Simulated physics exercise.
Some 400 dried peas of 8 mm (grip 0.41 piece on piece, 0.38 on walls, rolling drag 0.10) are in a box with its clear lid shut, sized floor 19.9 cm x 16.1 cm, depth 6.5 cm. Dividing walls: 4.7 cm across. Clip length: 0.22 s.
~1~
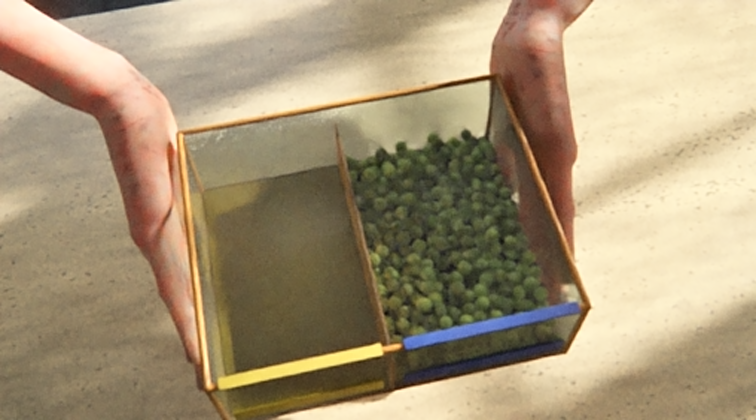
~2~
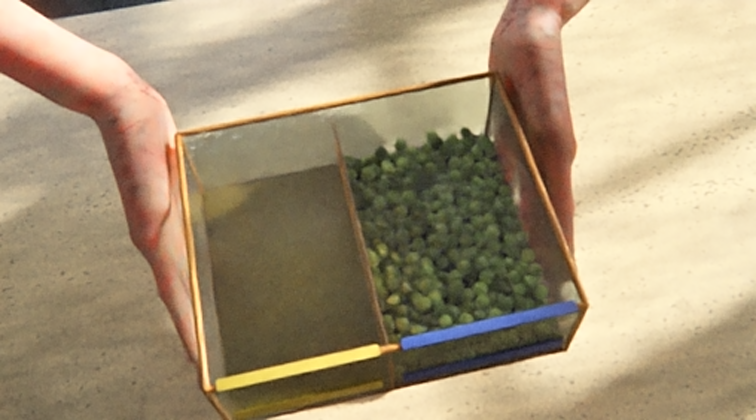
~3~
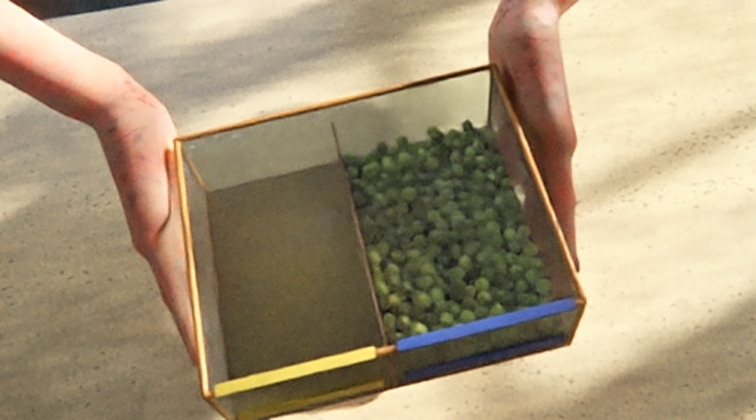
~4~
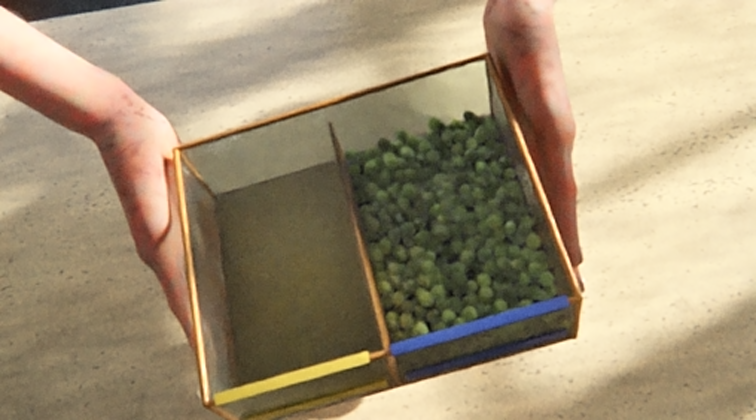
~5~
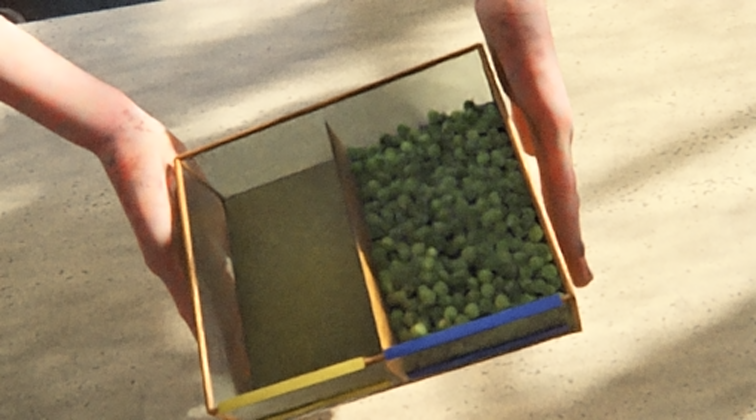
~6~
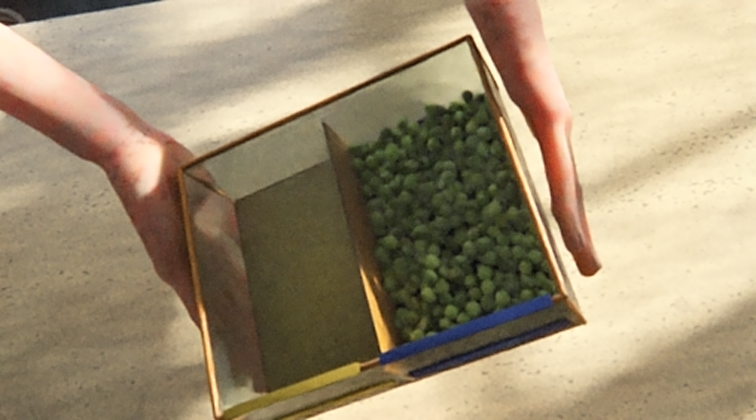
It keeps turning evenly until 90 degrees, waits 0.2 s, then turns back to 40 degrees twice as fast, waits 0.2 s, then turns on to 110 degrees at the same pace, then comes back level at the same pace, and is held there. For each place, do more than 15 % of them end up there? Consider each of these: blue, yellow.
Blue: Yes, yellow: Yes.
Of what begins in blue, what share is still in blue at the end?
30 %, roughly.
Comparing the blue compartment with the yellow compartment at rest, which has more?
The bigger part winds up in the yellow compartment.
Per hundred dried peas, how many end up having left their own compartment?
Near 70 in a hundred.
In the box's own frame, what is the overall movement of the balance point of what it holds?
It moves some 9.5 cm in all.
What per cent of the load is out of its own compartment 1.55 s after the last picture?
Roughly 40 per cent.
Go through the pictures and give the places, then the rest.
In the first picture, box at (402, 351); tilt 0 degrees; blue 100 %.
In the second picture, box at (400, 351); tilt 1 degrees.
In the third picture, box at (397, 353); tilt 5 degrees; low side left.
In the fourth picture, box at (392, 356); tilt 11 degrees; low side left.
In the fifth picture, box at (388, 360); tilt 17 degrees; low side left.
In the sixth picture, box at (385, 364); tilt 24 degrees; low side left; blue 100 %.
Then, 0.85 s after the last picture, tilt 67 degrees; blue 65 %, yellow 35 %; middle of all pieces near (378, 292).
Then, 1.55 s after the last picture, tilt 83 degrees; blue 60 %, yellow 40 %; middle of all pieces near (395, 288).
Then, 2.19 s after the last picture, tilt 61 degrees; blue 30 %, yellow 70 %; middle of all pieces near (345, 331).
Then, 2.81 s after the last picture, tilt 0 degrees; blue 30 %, yellow 70 %; middle of all pieces near (299, 316).
In the end, blue 30 %, yellow 70 %.
